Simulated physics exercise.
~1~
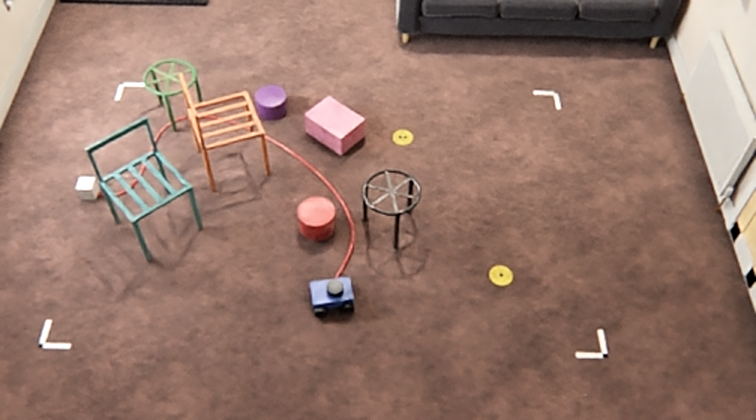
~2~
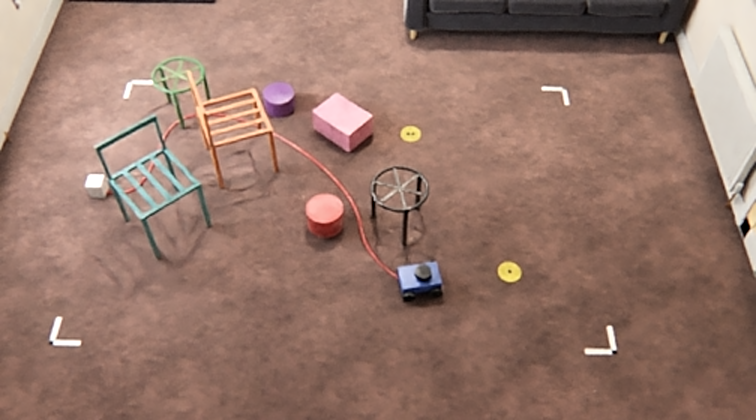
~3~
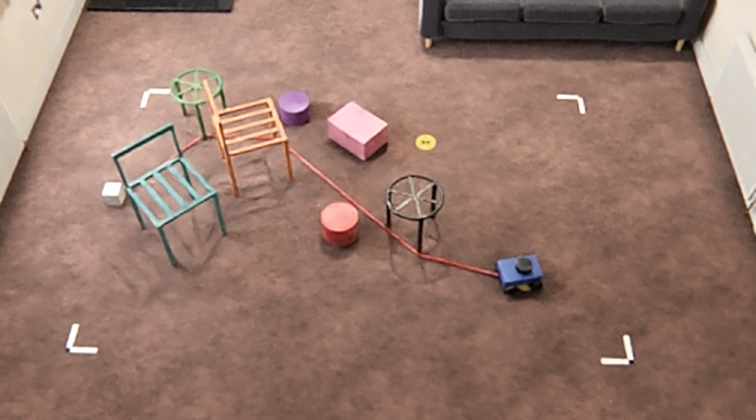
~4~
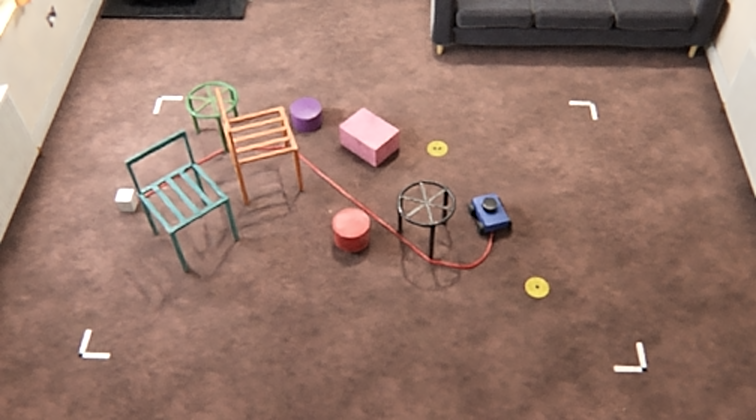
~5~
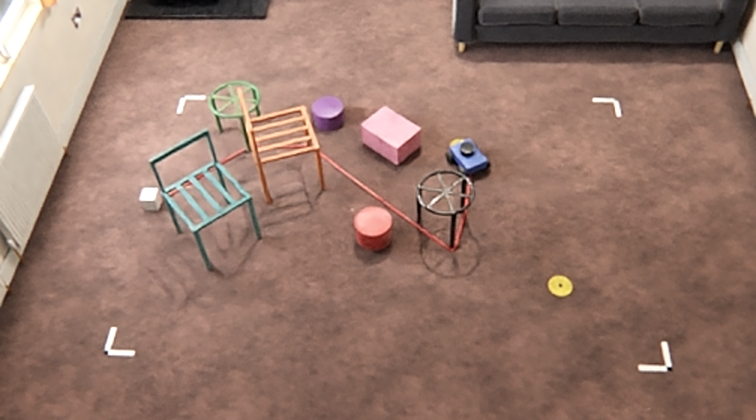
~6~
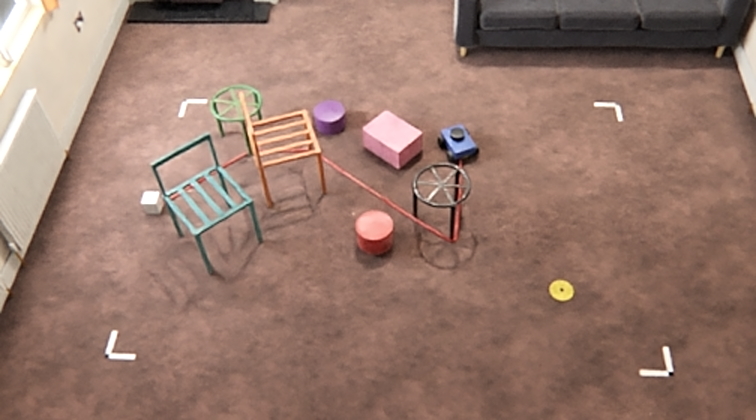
Small blue cart towing a red lead right past a black stool, then curving up behind it to stop beside a pink crate.
